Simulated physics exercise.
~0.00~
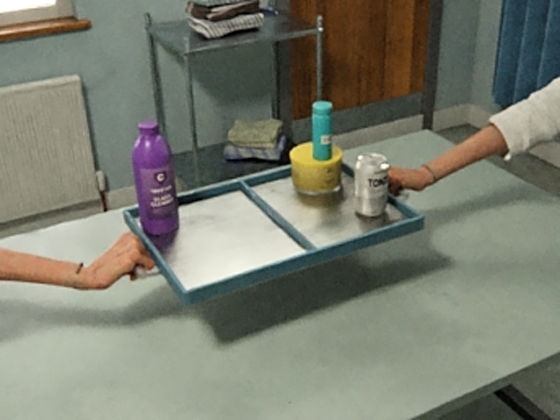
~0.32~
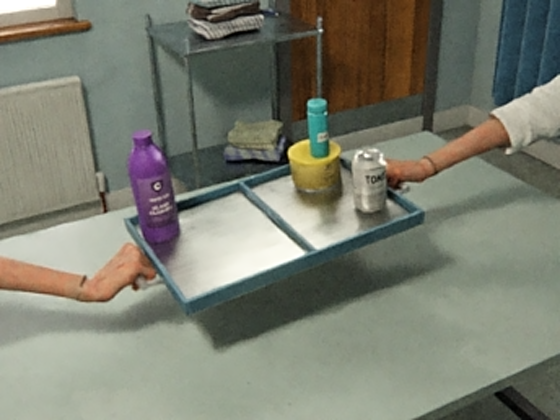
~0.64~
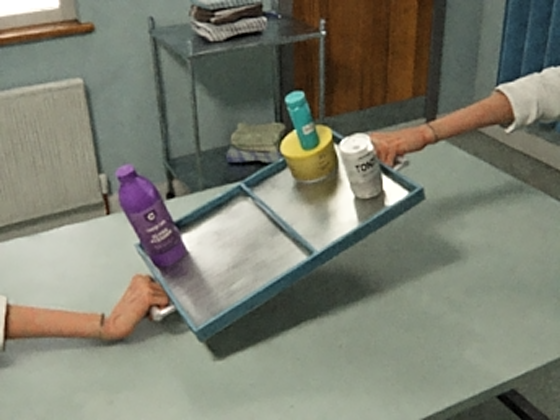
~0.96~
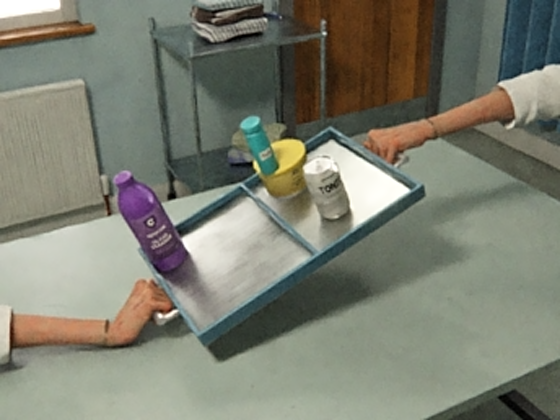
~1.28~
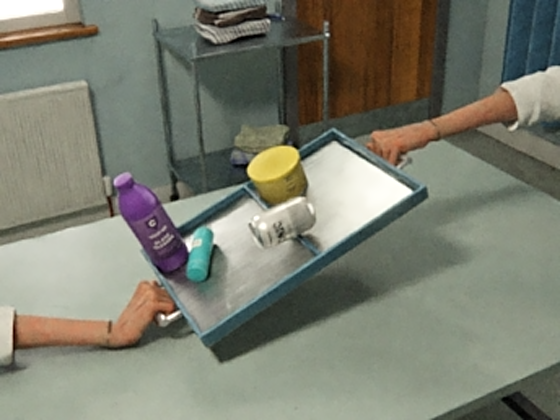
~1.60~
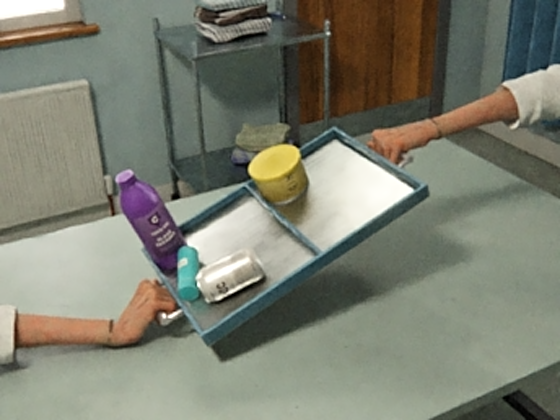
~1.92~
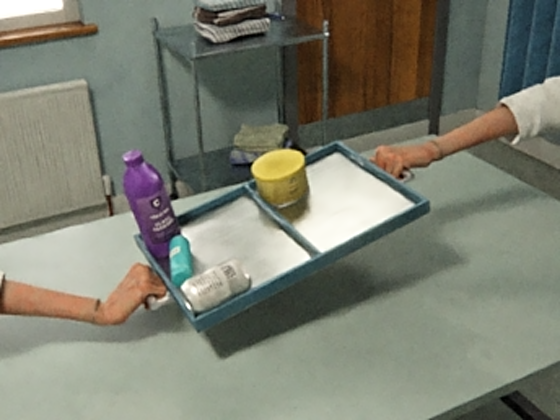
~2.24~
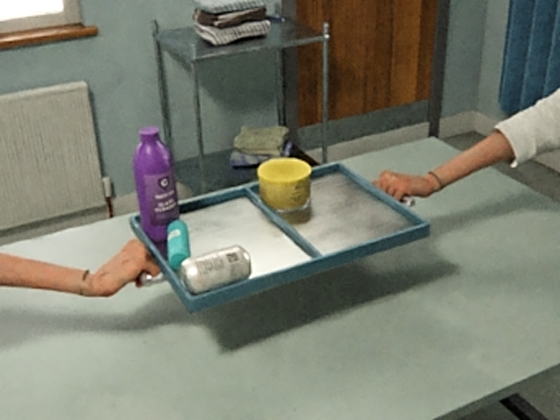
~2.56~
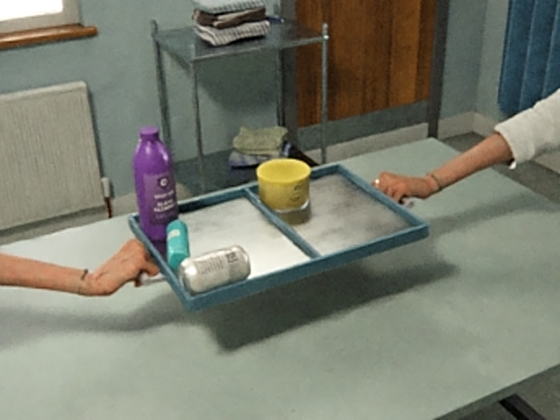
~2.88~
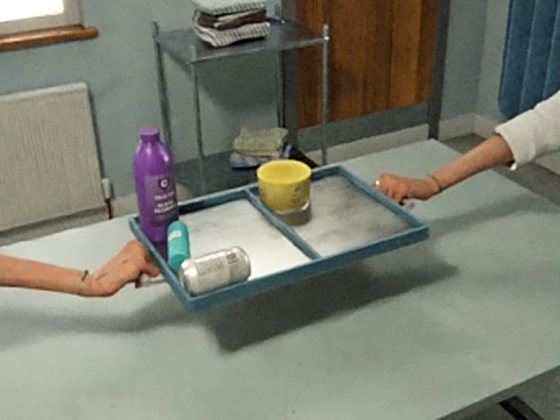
The video shows two hands tilting a divided tray down to the left, so a turquoise shaker and a white can topple into the left section while a yellow tub slides to the crossbar. The tray is levelled, with the purple bottle and tub still upright.
